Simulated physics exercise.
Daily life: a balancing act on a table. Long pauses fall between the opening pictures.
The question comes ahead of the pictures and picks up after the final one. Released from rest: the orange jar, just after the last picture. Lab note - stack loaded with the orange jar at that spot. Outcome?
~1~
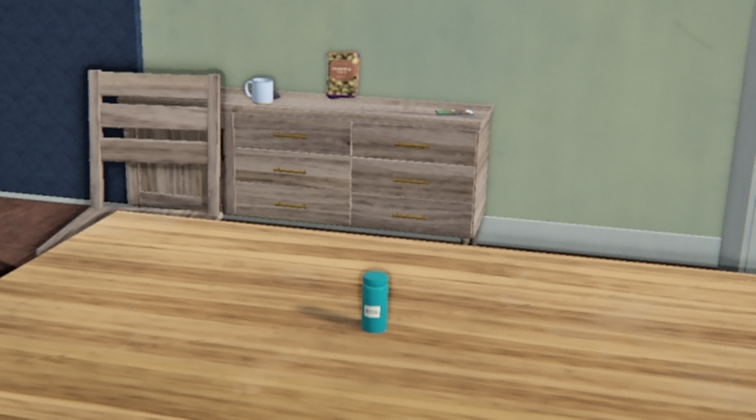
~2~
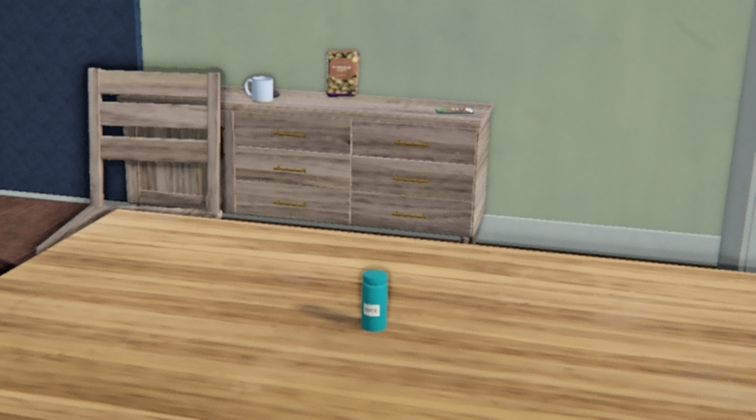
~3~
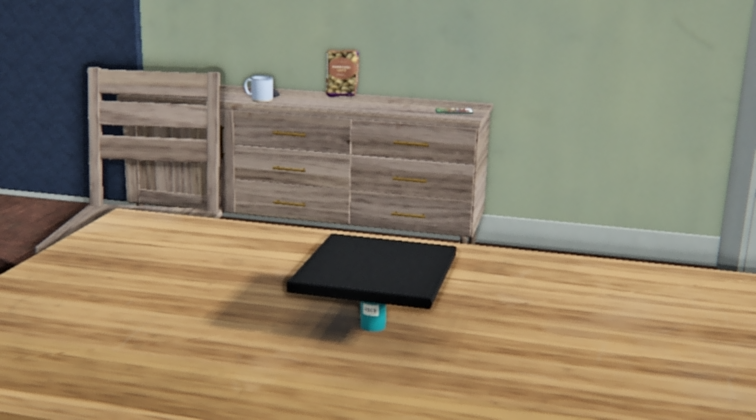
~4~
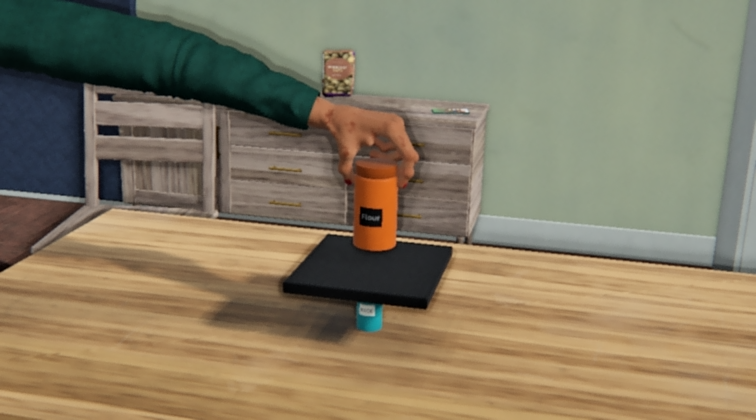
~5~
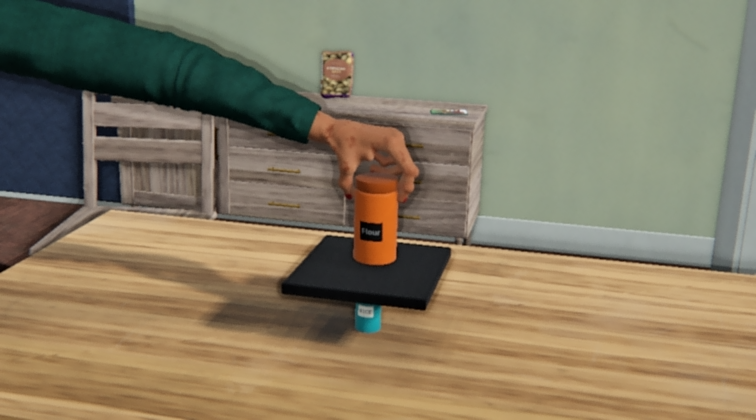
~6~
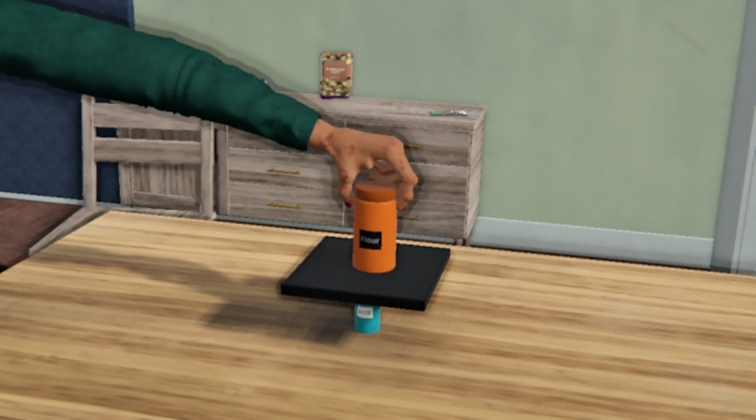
My guess is that nothing will drop.
Then, 0.20 s past the last view, nothing moves.
Then, 0.60 s past the last view, orange jar resting near (375, 227).
Finally, all 3 still in place. Final places as the last picture's camera would see them, orange jar near (375, 227). The stack keeps its balance.
